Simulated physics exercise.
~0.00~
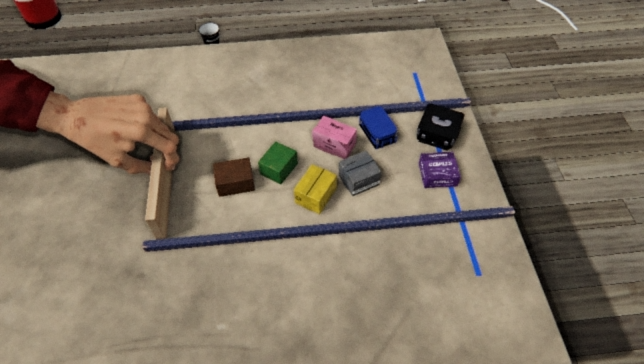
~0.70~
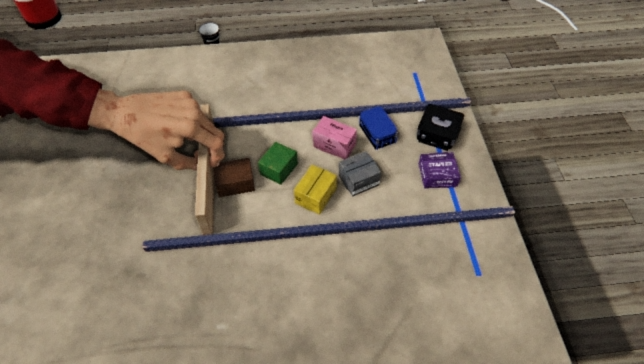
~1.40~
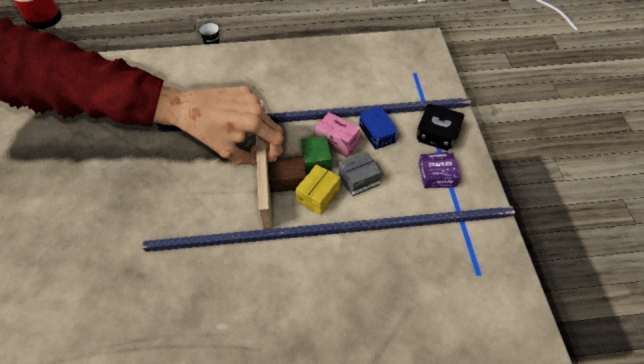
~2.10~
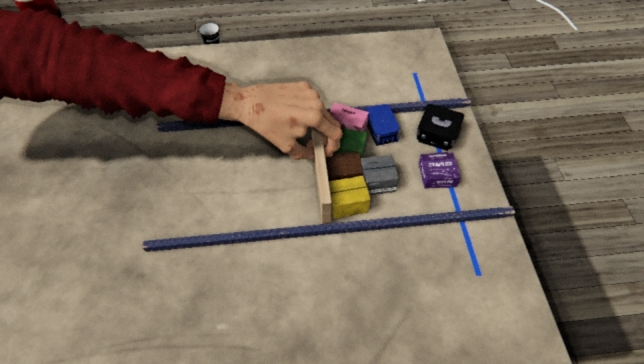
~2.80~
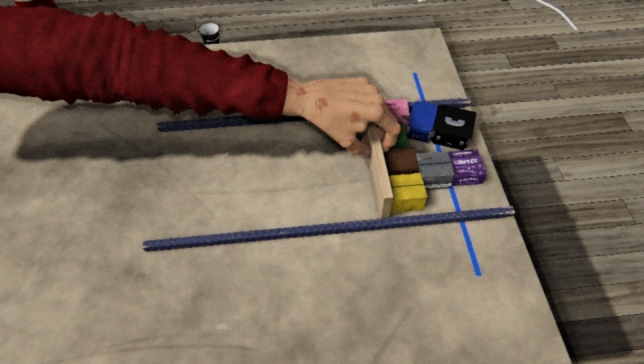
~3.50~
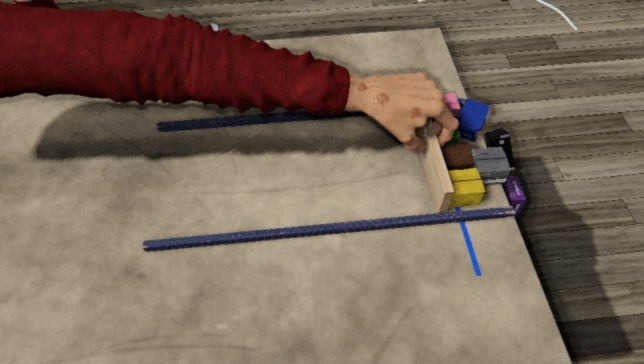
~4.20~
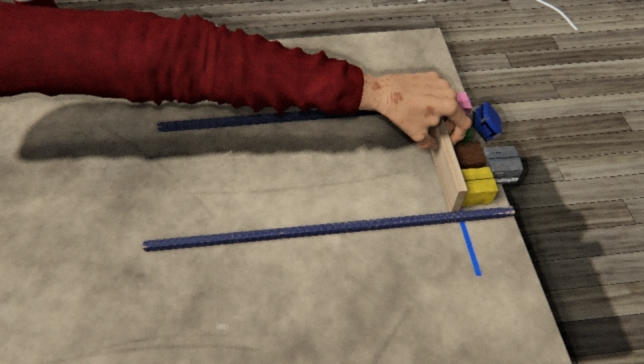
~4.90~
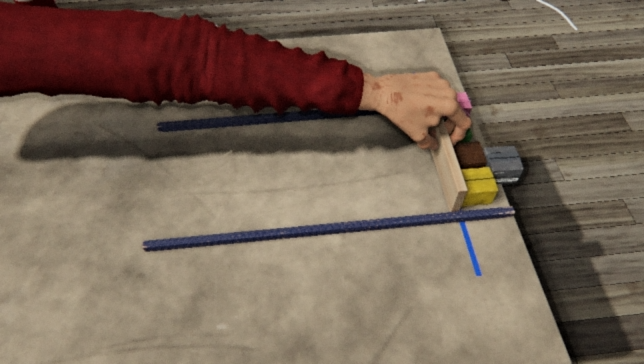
A hand in a red sleeve slid an upright wooden board rightward between two dark rails, gathering small colourful boxes and pushing them past the blue tape, until the black, purple and blue ones dropped off the table edge and the others stayed on.
